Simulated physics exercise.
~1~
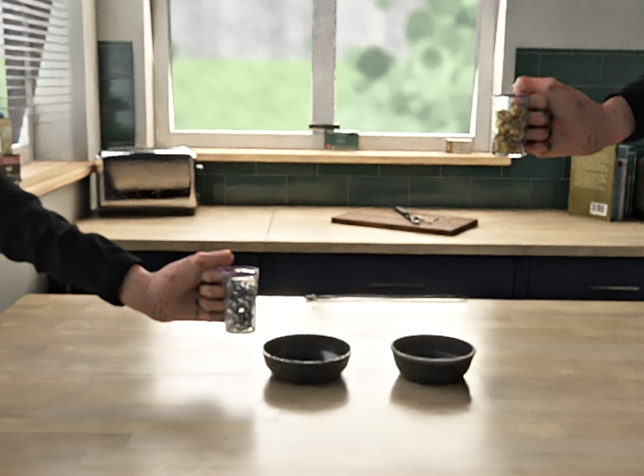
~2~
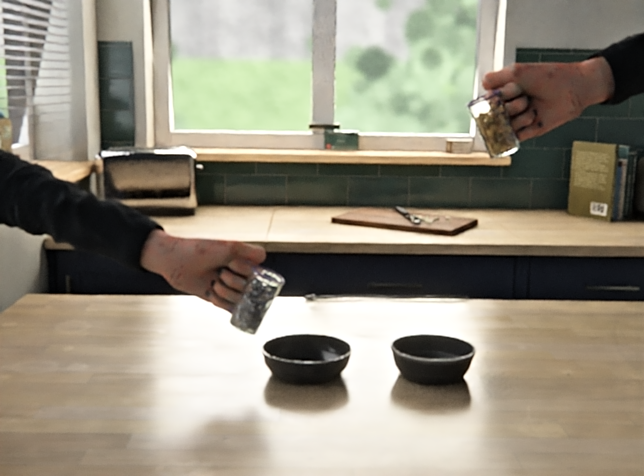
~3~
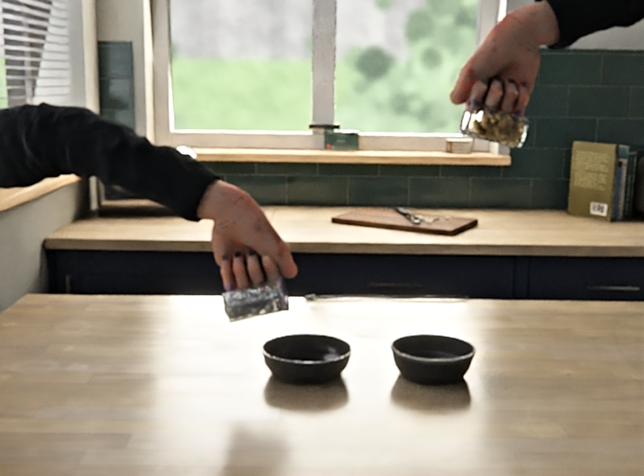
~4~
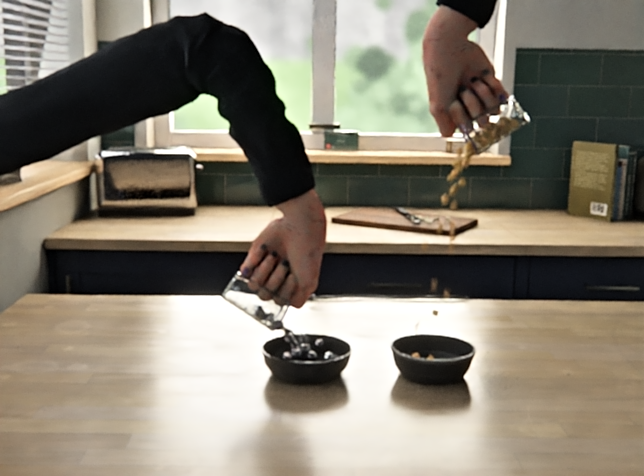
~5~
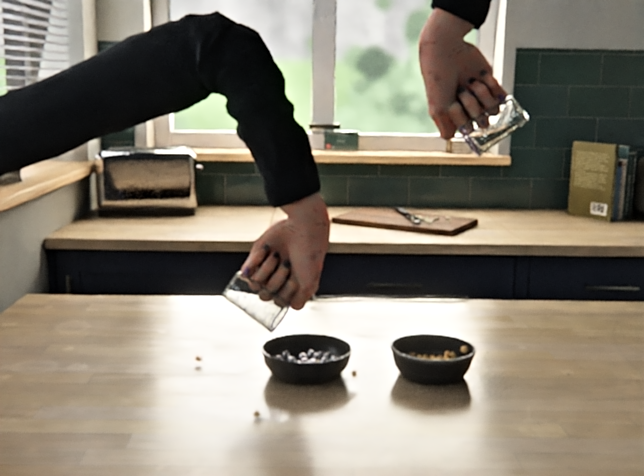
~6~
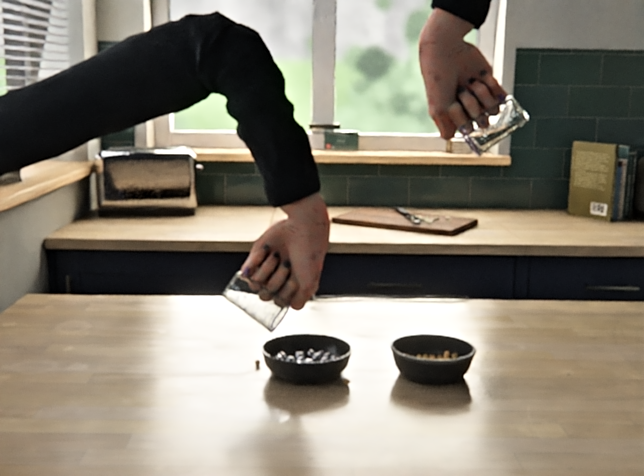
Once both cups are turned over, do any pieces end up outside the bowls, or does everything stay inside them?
Some spill does end up outside, with a stray brownish piece seen on the table. Most of the pieces lie in the two bowls.
Two hands tip glass cups over dark bowls, filling them but leaving a stray piece outside.
